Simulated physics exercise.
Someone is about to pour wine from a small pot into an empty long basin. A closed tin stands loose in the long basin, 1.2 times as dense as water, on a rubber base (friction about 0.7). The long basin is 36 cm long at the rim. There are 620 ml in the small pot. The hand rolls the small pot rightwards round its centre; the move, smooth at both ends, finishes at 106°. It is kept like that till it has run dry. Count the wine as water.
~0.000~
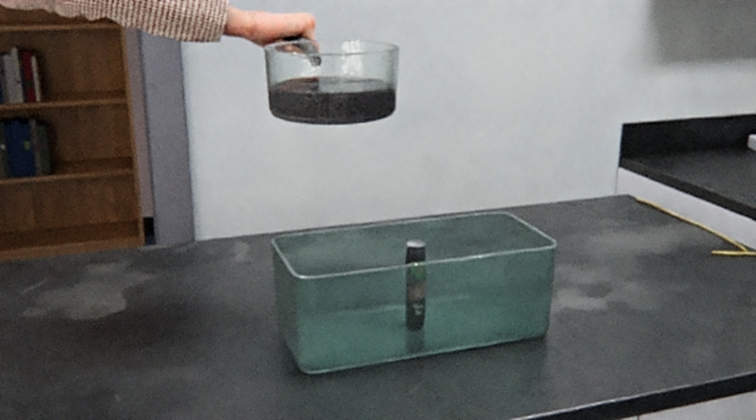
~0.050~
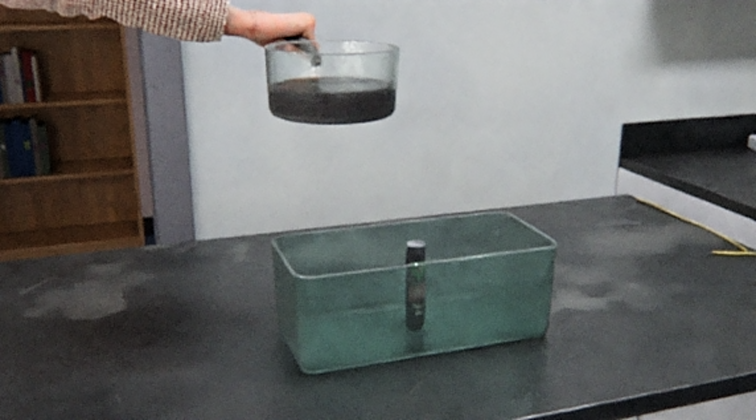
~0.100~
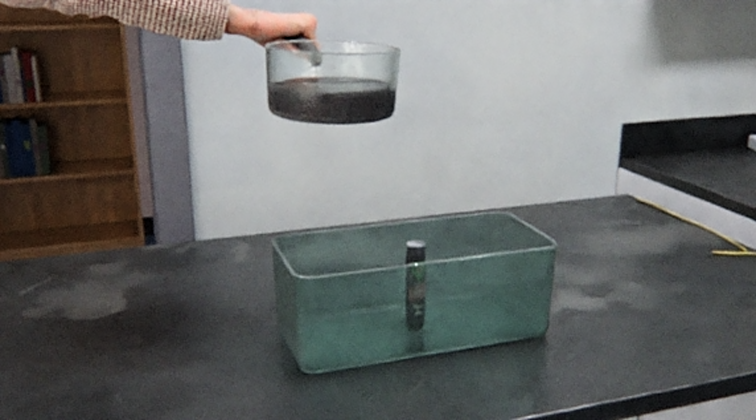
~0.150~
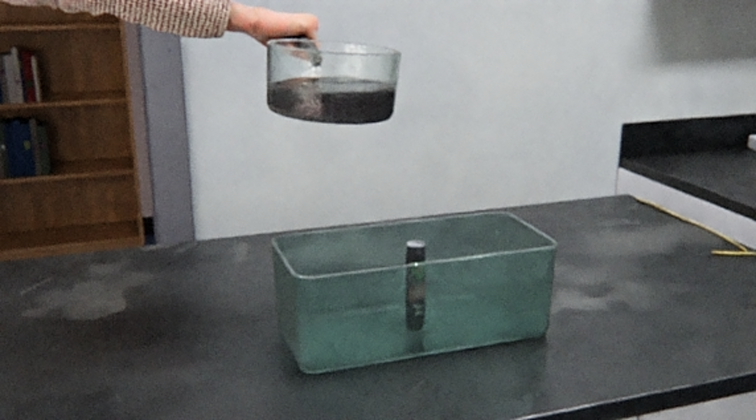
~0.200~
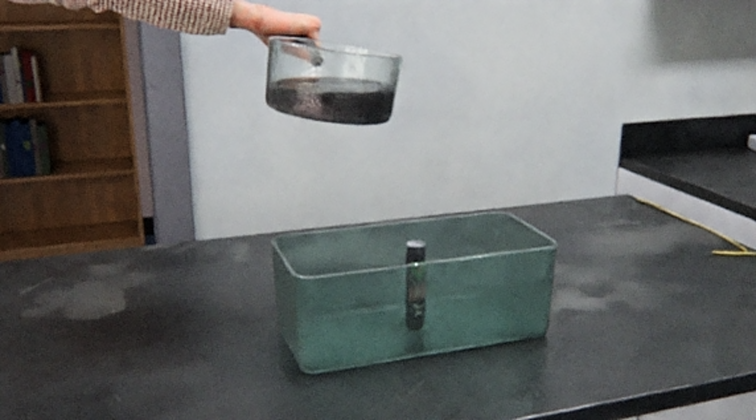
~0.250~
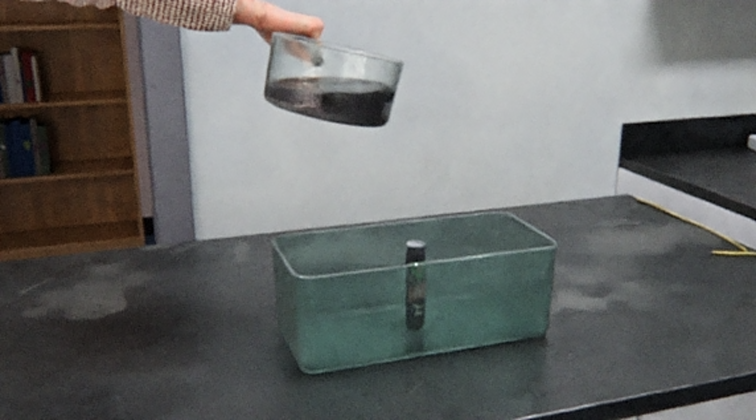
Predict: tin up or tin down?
The tin falls.
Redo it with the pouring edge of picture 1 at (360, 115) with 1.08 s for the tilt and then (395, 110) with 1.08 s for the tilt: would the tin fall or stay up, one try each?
First it stays up; then it keeps standing.
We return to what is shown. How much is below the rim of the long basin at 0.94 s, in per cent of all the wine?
Near 58 in a hundred.
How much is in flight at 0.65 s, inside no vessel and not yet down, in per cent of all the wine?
Near 32 in a hundred.
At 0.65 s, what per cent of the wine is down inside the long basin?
Near 0 in a hundred.
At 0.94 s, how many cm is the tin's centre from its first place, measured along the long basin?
About 0 cm.
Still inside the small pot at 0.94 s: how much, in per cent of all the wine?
Near 16 in a hundred.
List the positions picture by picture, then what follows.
Tilt 0°; pouring edge (394, 47); surface from (271, 88) to (389, 82); the long basin's rim runs from (283, 258) to (532, 229); the tin's top is at (416, 248), in the first picture.
Tilt 1°; pouring edge (394, 47); surface from (271, 88) to (389, 82), in the second picture.
Tilt 2°; pouring edge (395, 49); surface from (270, 87) to (389, 82), in the third picture.
Tilt 5°; pouring edge (396, 52); surface from (270, 86) to (389, 83), in the fourth picture.
Tilt 9°; pouring edge (397, 57); surface from (269, 86) to (389, 84), in the fifth picture.
Tilt 13°; pouring edge (398, 62); surface from (268, 85) to (388, 84), in the sixth picture.
After 0.65 s the tilt is 70° and 69 per cent is still to pour; the tin stands where it began.
After 0.94 s the tilt is 102° and 16 per cent is still to pour; the tin stands where it began.
After 1.25 s the tilt is 106° and 1 per cent is still to pour; the tin leans 12°.
After 1.58 s the tilt is 106° and 0 per cent is still to pour; the tin lies on its side.
In the end the tin lies on its side.
